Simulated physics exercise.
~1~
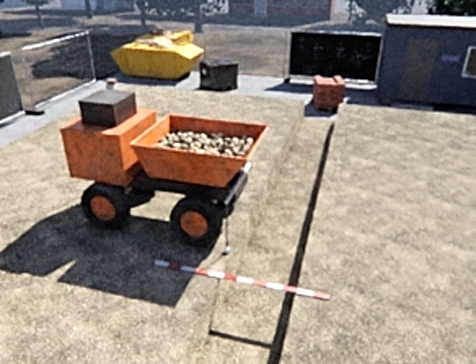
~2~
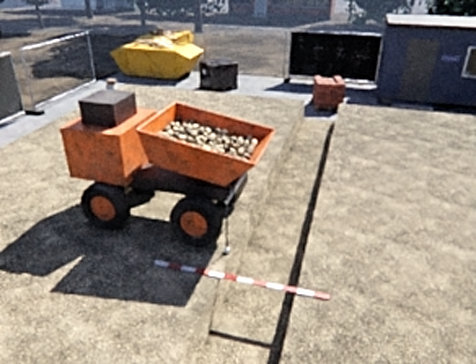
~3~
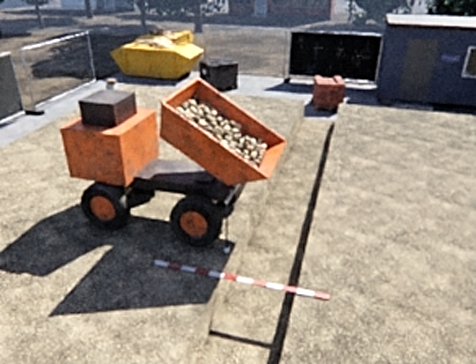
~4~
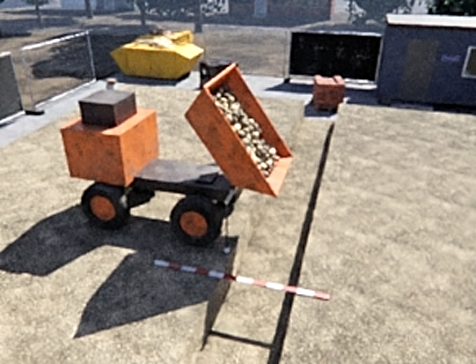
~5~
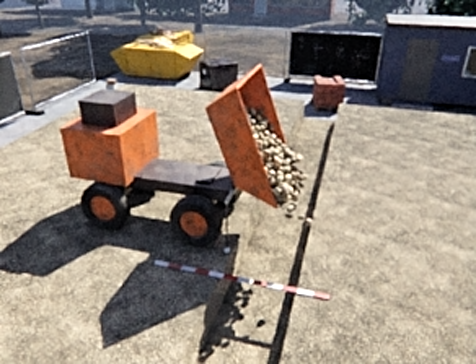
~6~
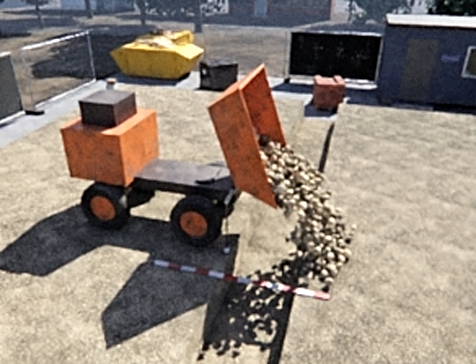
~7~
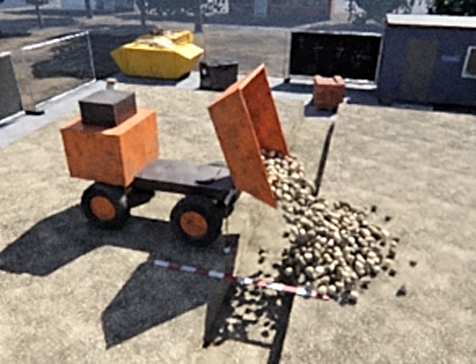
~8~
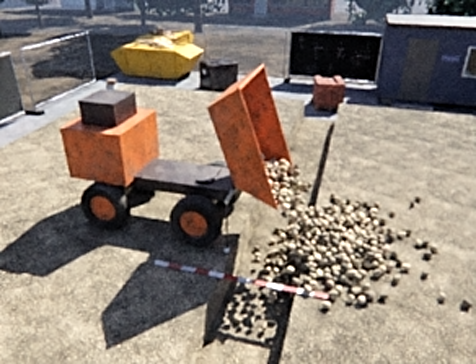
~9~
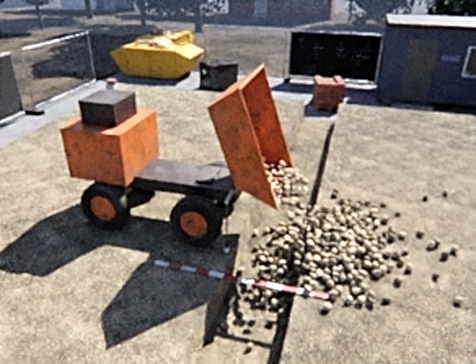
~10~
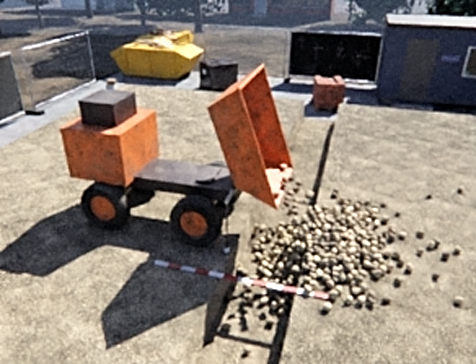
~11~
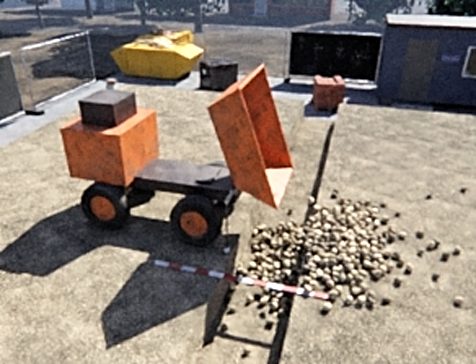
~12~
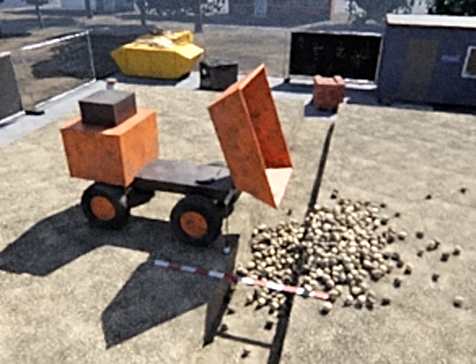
An orange dumper tips its body and pours rounded stones into a scattered heap across a trench.
